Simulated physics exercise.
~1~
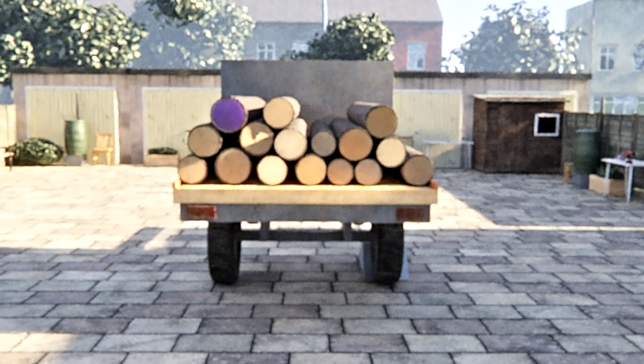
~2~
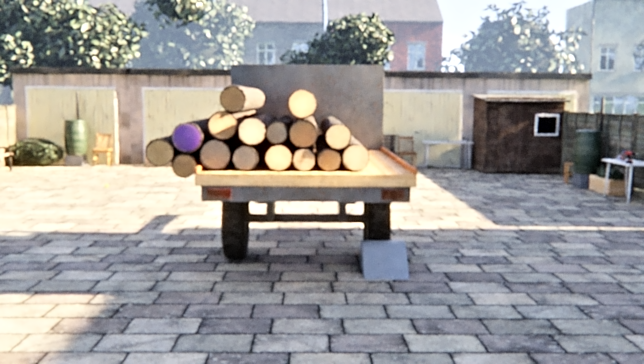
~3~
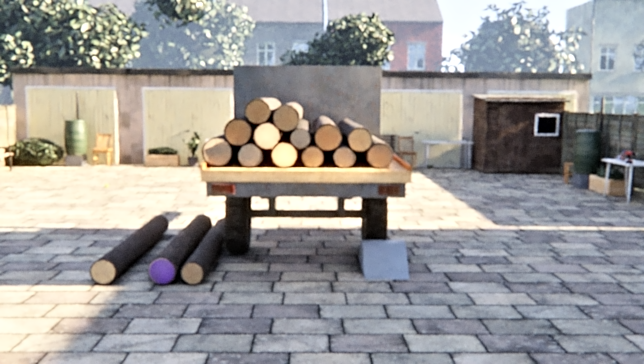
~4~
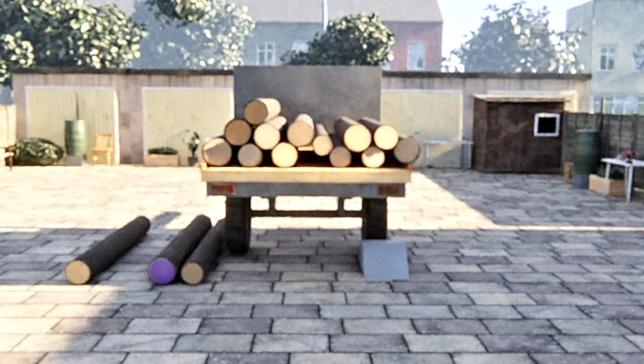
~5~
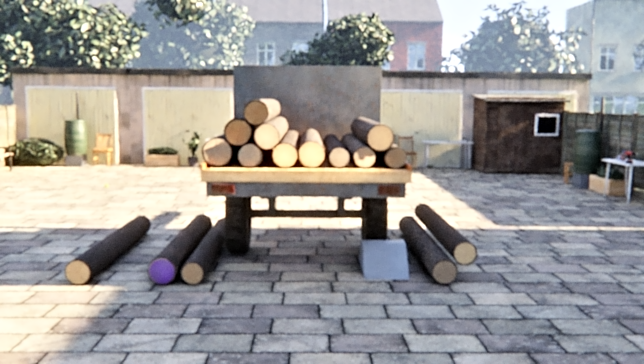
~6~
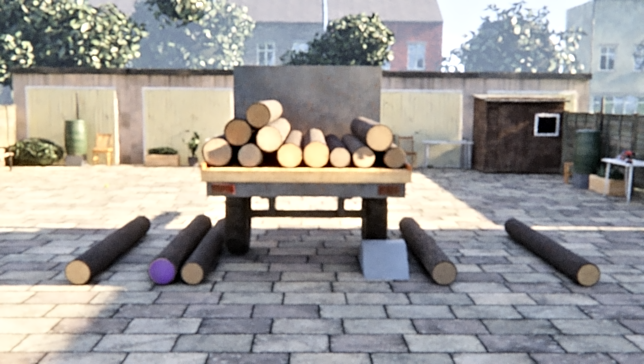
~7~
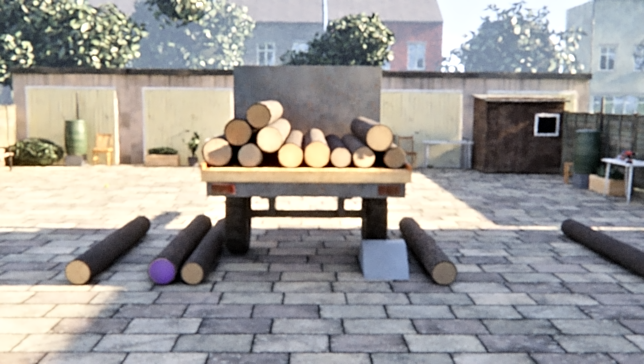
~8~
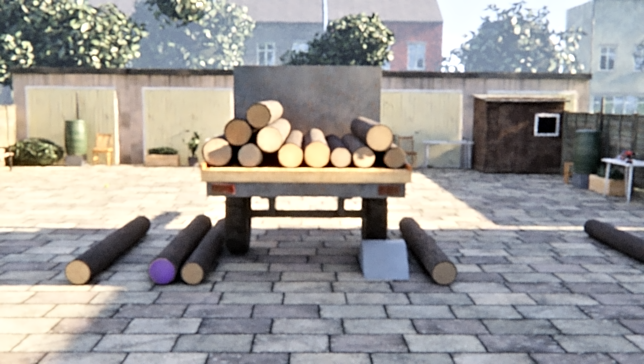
A flat trailer with low wooden edging stands in a sunlit paved yard, seen from behind, with brown poles and one purple pole stacked end-on, sheds and trees beyond. Its right wheel rides over a grey hump, and the deck tips and settles level as the load slides left. The purple pole and two brown ones drop off the left side and come to lie on the paving. The remaining stack spreads to the right, and two more brown poles fall off that side. One stays near the hump while the other rolls away to the right, leaving the purple pole on the ground at left.
